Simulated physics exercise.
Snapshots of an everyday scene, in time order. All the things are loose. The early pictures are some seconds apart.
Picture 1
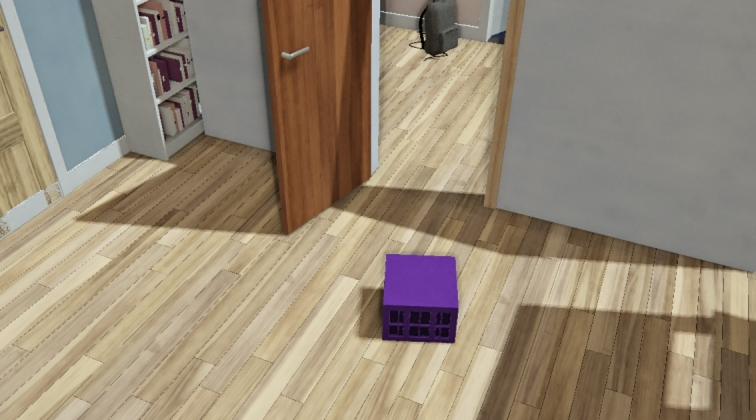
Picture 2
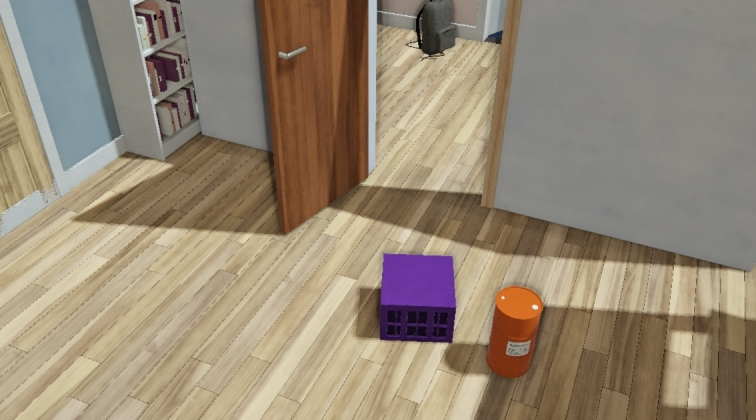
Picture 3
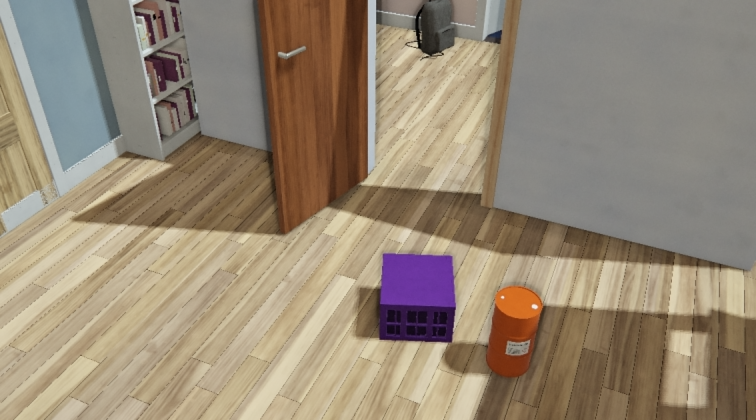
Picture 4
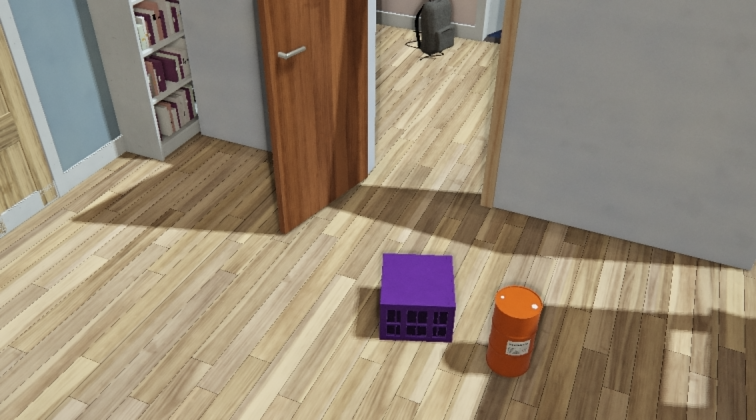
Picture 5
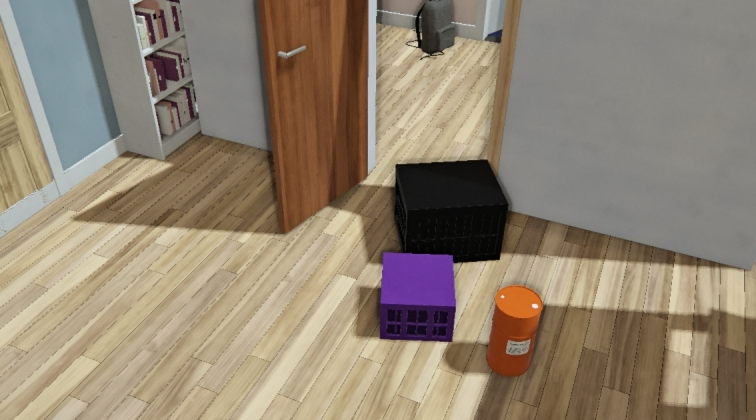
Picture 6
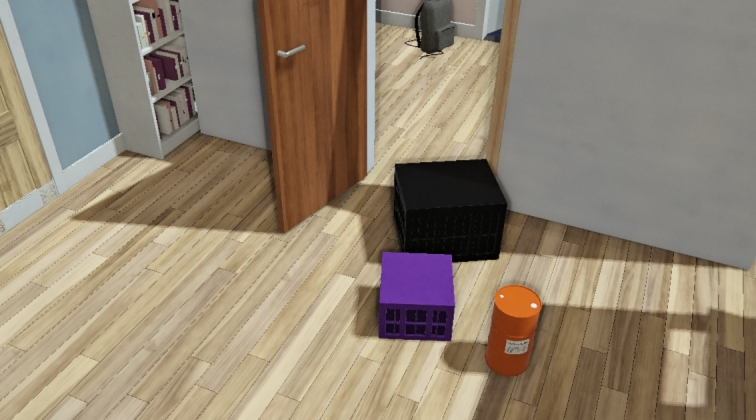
Room with a wooden floor and wide-open door, an orange canister appearing beside a purple crate, then a black chest appearing behind.
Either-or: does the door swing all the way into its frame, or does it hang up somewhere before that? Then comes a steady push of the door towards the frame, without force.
Yep, watching it, the door gets hung up on the way.
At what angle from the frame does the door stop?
Angle: About 50°.
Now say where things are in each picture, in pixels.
The first frame shows door wide open and still.
The second frame shows door wide open and still; orange canister (513, 333); purple crate (417, 297).
The third frame shows door wide open and still; orange canister (513, 332); purple crate (417, 297).
The fourth frame shows door wide open and still; orange canister (513, 332); purple crate (417, 297).
The fifth frame shows door wide open and still; orange canister (513, 332); purple crate (417, 296).
The sixth frame shows door wide open and still; black chest (446, 211); orange canister (512, 331).
Then, 0.40 s past the last view, door 93° open.
Then, 0.70 s past the last view, door 74° open.
Then, 1.00 s past the last view, door 52° open.
Finally, door 51° open; all 3 still in place. Final places as the last picture's camera would see them, black chest near (449, 211).
